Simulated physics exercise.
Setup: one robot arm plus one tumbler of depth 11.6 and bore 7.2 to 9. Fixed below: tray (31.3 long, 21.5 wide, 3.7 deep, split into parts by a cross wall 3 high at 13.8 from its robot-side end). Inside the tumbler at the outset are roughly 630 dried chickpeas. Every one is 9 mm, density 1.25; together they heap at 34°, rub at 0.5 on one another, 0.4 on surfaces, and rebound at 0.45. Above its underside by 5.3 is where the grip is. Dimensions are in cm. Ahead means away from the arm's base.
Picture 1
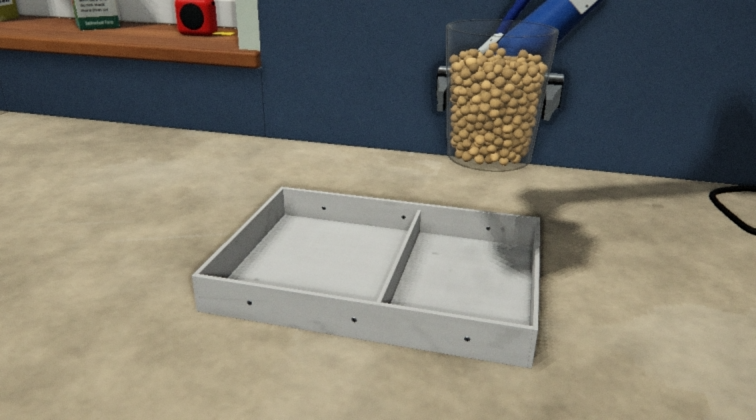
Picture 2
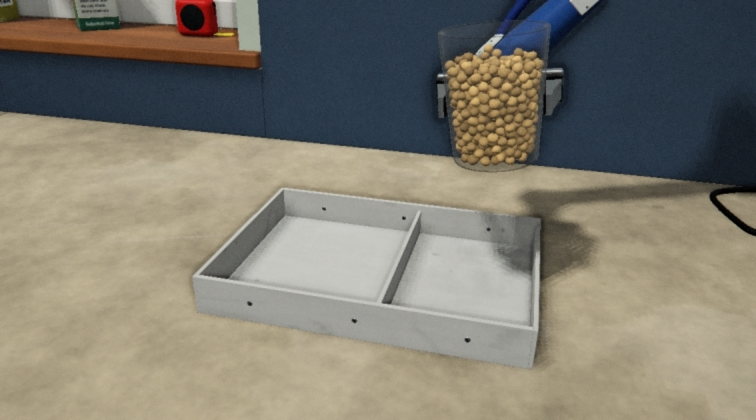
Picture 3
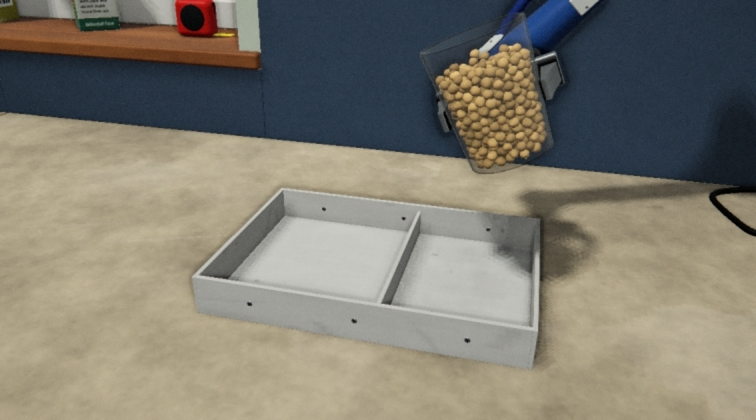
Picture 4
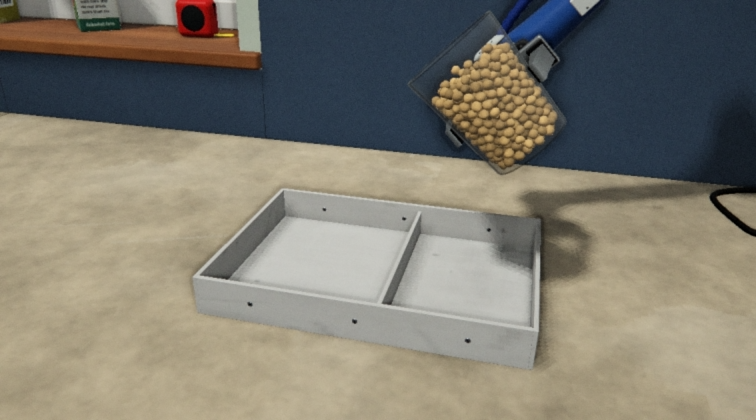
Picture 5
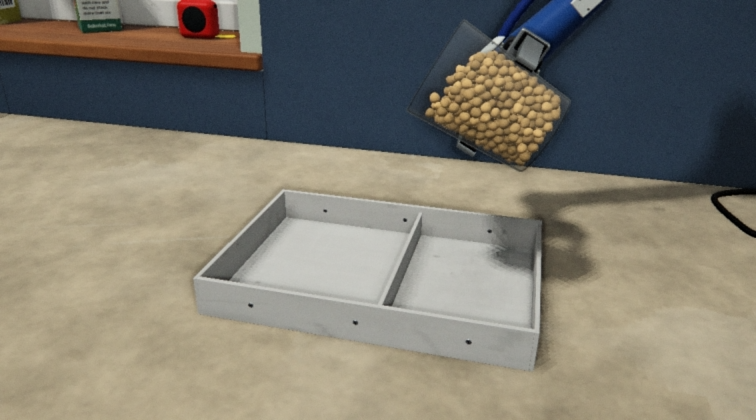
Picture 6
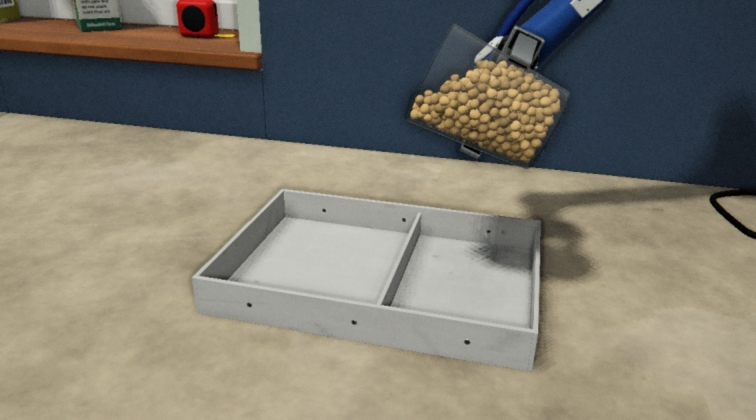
A clear tumbler full of dried chickpeas, held by a blue robot arm above a divided grey tray, starts nearly upright and then tilts steadily over to the left. The chickpeas shift toward its lower side and slope up near the rim, while the tray stays still and empty.
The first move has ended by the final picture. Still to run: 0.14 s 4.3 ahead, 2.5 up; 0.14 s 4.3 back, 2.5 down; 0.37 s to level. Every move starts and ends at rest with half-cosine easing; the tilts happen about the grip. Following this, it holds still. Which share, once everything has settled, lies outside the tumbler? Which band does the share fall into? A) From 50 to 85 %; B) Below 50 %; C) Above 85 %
The answer is B.
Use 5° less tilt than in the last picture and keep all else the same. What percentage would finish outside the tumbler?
Estimate: Around 25 per cent.
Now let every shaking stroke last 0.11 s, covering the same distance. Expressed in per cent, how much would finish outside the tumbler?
About 60 per cent in that case.
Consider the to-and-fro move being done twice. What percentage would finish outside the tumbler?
Then roughly 50 percent.
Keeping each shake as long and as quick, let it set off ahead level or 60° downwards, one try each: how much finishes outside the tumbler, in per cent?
Try one gives about 25 in a hundred, try two about 5 in a hundred.
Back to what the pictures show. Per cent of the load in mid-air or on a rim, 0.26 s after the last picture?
19 %.
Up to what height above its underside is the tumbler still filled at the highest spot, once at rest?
It reaches close to 9.0 cm in the end.
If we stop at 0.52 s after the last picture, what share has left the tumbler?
About 35 per cent by then.
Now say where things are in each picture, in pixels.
The first frame shows tumbler middle at (495, 97), level; upper third of the load around (497, 74), from x 455 to 540, top at y 50; 631 in the tumbler.
The second frame shows tumbler middle at (494, 98), tilted 6° forward; upper third of the load around (496, 75), from x 450 to 540, top at y 50.
The third frame shows tumbler middle at (493, 98), tilted 23° forward; upper third of the load around (495, 77), from x 440 to 540, top at y 50.
The fourth frame shows tumbler middle at (491, 100), tilted 44° forward; upper third of the load around (492, 81), from x 435 to 555, top at y 50.
The fifth frame shows tumbler middle at (491, 102), tilted 62° forward; upper third of the load around (492, 84), from x 430 to 555, top at y 55.
The sixth frame shows tumbler middle at (490, 103), tilted 68° forward; upper third of the load around (496, 89), from x 415 to 555, top at y 65; 631 in the tumbler.
Then, 0.26 s later, tilted 68° forward, highest piece 23 above the table; 513 in the tumbler, 118 in flight or on a rim.
Then, 0.52 s later, tilted 19° forward, highest piece 26 above the table; 417 in the tumbler, 201 in the far-side part, 5 in the robot-side part, 8 in flight or on a rim.
Then, 0.85 s later, level, highest piece 24 above the table; 417 in the tumbler, 208 in the far-side part, 6 in the robot-side part.
Then, 1.90 s later, level, highest piece 24 above the table; 417 in the tumbler, 208 in the far-side part, 6 in the robot-side part.
At rest, 417 in the tumbler, 208 in the far-side part, 6 in the robot-side part. That is 34 % outside the tumbler.
